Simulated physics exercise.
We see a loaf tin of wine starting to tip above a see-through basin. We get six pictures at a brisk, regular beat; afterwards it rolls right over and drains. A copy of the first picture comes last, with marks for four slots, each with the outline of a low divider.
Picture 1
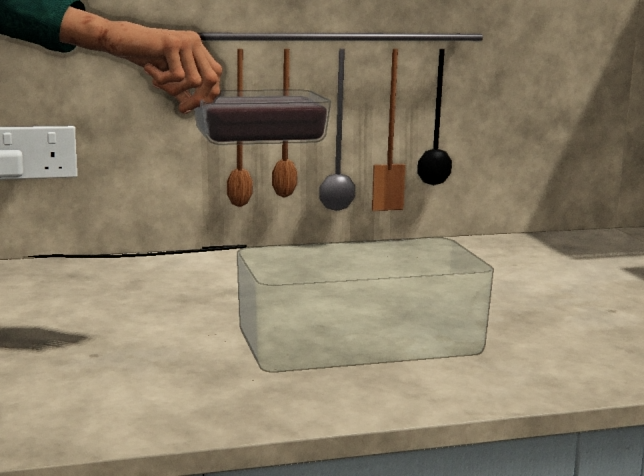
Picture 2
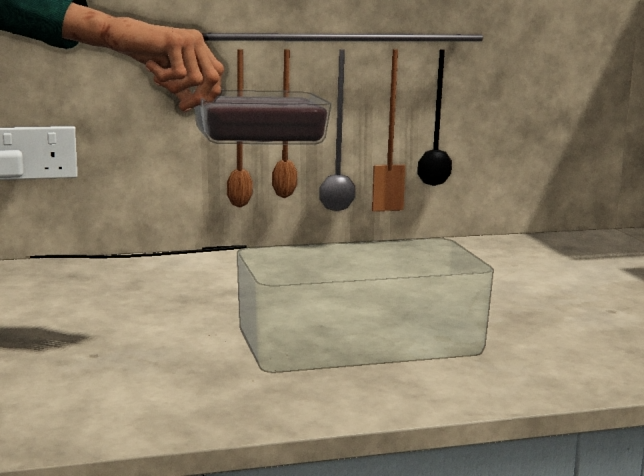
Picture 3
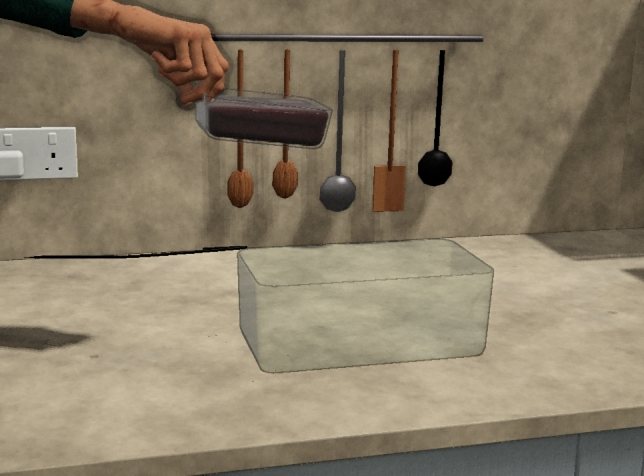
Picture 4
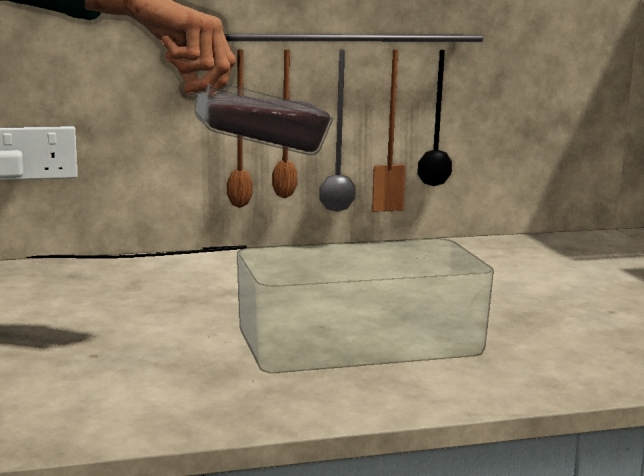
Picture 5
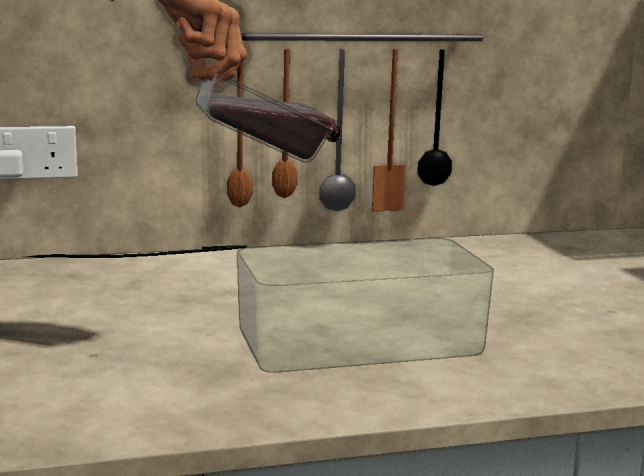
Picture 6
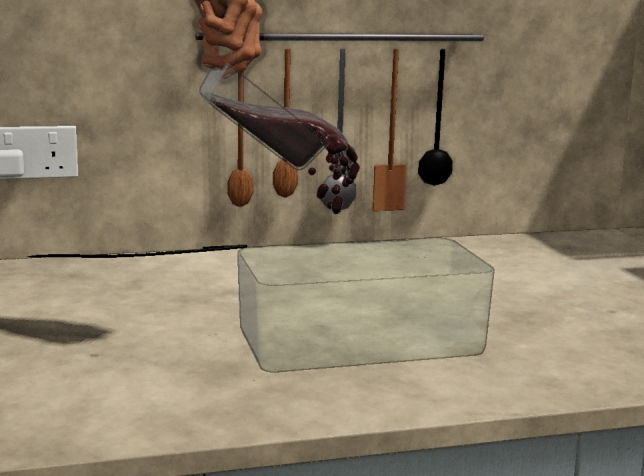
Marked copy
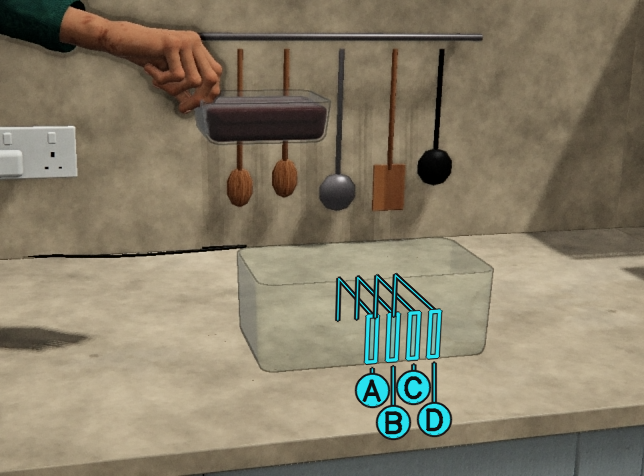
A hand tilts a clear tin rightward, and dark wine pours over its lip.
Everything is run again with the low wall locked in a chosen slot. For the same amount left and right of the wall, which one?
Best: B.
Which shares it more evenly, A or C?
The answer is A.
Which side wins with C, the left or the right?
The left side.
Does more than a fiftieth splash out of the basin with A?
Yes, it does.
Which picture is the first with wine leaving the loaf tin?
In picture 4.
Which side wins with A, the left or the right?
The right one.
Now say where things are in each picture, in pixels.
The first frame shows upright, lip at (319, 95); basin from (257, 371) to (484, 352); nothing has left yet.
The second frame shows upright, lip at (319, 97); nothing has left yet.
The third frame shows tipped about 7°, lip at (321, 103); nothing has left yet.
The fourth frame shows tipped about 15°, lip at (322, 112); wine is over the lip, down to (322, 112).
The fifth frame shows tipped about 25°, lip at (321, 123); wine is over the lip, down to (328, 138).
The sixth frame shows tipped about 38°, lip at (318, 136); wine is over the lip, down to (333, 209).
On the marked copy, A at (372, 368); B at (393, 366); C at (413, 365); D at (434, 363).
With A, about 25 % ends left of the wall and 70 % right of it; 5 % is lost outside.
With B, about 48 % ends left of the wall and 46 % right of it; 5 % is lost outside.
With C, about 90 % ends left of the wall and 3 % right of it; 7 % is lost outside.
With D, about 91 % ends left of the wall and 3 % right of it; 6 % is lost outside.
